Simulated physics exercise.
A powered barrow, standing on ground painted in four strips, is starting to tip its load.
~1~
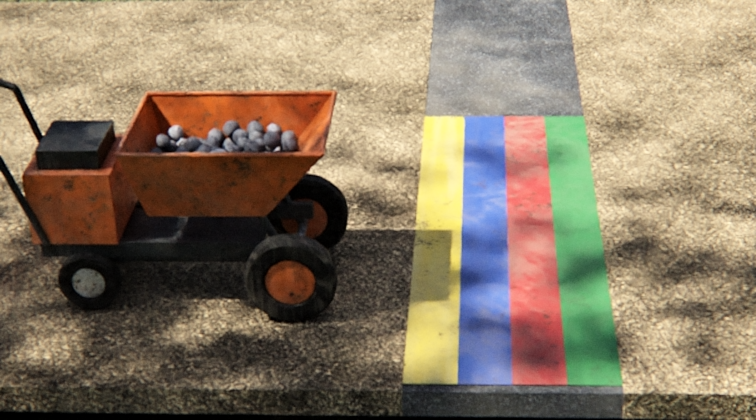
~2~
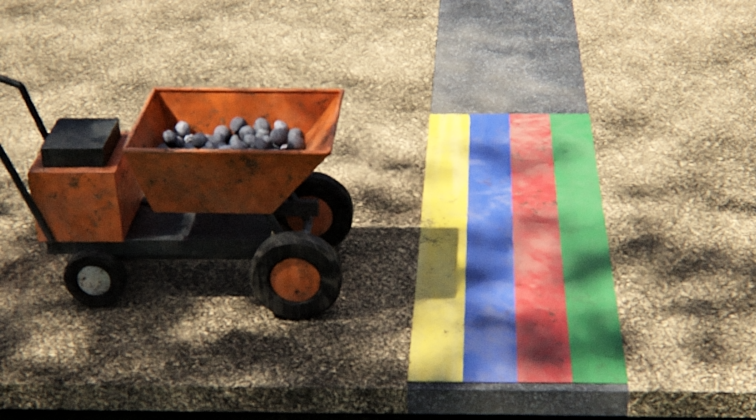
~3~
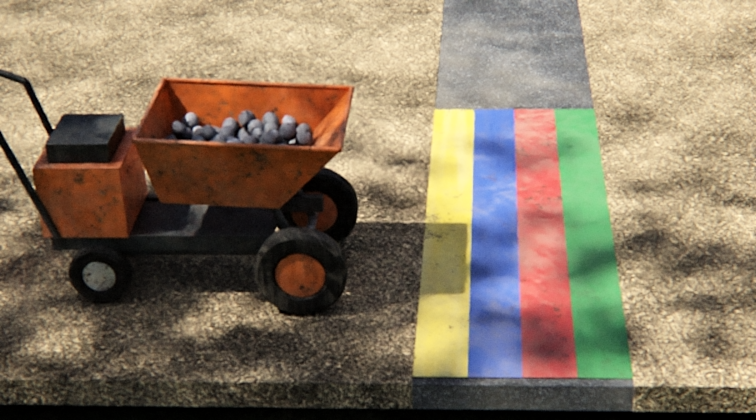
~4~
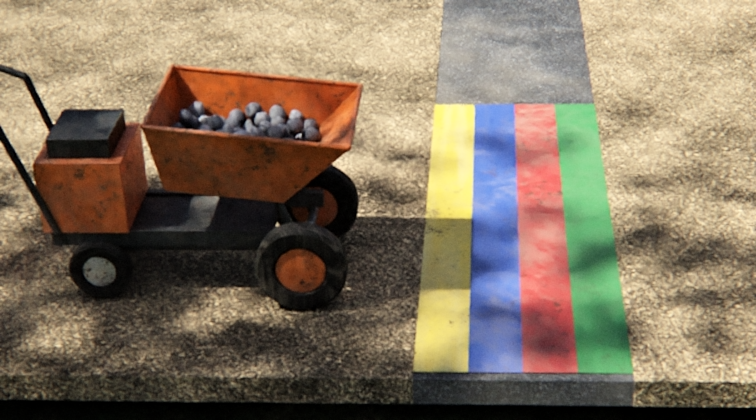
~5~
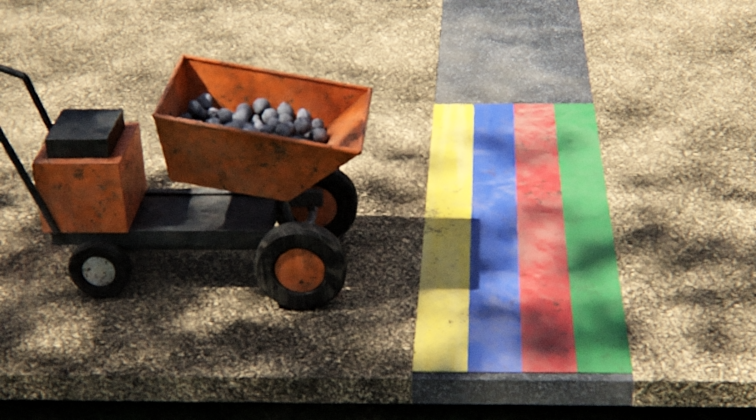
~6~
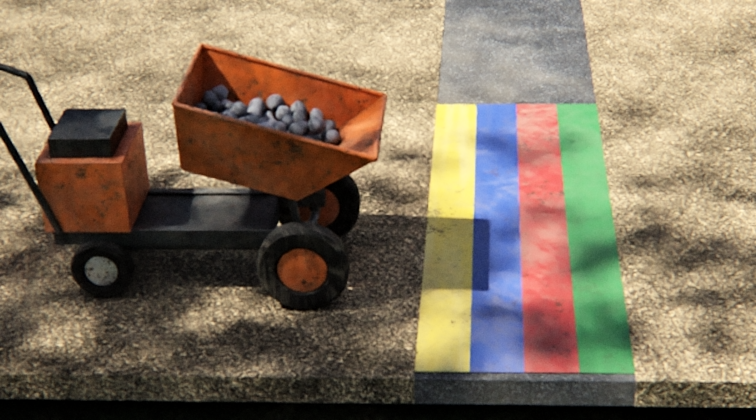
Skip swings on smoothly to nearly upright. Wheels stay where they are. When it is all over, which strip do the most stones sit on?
On the blue strip.
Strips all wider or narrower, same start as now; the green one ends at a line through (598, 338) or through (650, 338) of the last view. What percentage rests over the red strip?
About 20 %, then 20 %.
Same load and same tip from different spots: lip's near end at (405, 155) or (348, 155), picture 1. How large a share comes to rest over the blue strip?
About 0 percent at the first place and about 30 percent at the second.
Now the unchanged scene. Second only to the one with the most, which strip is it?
The runner-up is that red strip.
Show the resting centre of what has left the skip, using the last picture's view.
Near (512, 267), more or less.
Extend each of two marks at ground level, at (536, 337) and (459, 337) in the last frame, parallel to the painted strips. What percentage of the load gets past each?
Some 30 and some 80 per cent, respectively.
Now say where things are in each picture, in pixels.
In the first frame, lip of the skip at (321, 155), level; top of the load at (216, 156), round cobbles; yellow strip at (432, 345); blue strip at (485, 345); red strip at (538, 345); green strip at (591, 346).
In the second frame, lip of the skip at (328, 153), level; top of the load at (223, 152).
In the third frame, lip of the skip at (339, 150), tipped barely; top of the load at (214, 148).
In the fourth frame, lip of the skip at (348, 149), tipped a little; top of the load at (221, 138).
In the fifth frame, lip of the skip at (359, 153), tipped a little; top of the load at (213, 125).
In the sixth frame, lip of the skip at (375, 159), tipped clearly; top of the load at (224, 120); yellow strip at (444, 332); blue strip at (497, 333); red strip at (550, 333); green strip at (603, 334).
Soon after the last picture, skip tipped steeply; all in the skip.
A little later, skip tipped right over; about two thirds in the skip; a small part over the yellow strip; about a quarter over the blue strip; a stray few over the red strip.
Later still, skip tipped right over; a small part in the skip; a small part over the yellow strip; about a third over the blue strip; about a quarter over the red strip; a small part over the green strip; a small part off the paint.
At rest, skip tipped right over; a small part in the skip; a small part over the yellow strip; about a third over the blue strip; about a quarter over the red strip; a small part over the green strip; a small part off the paint.
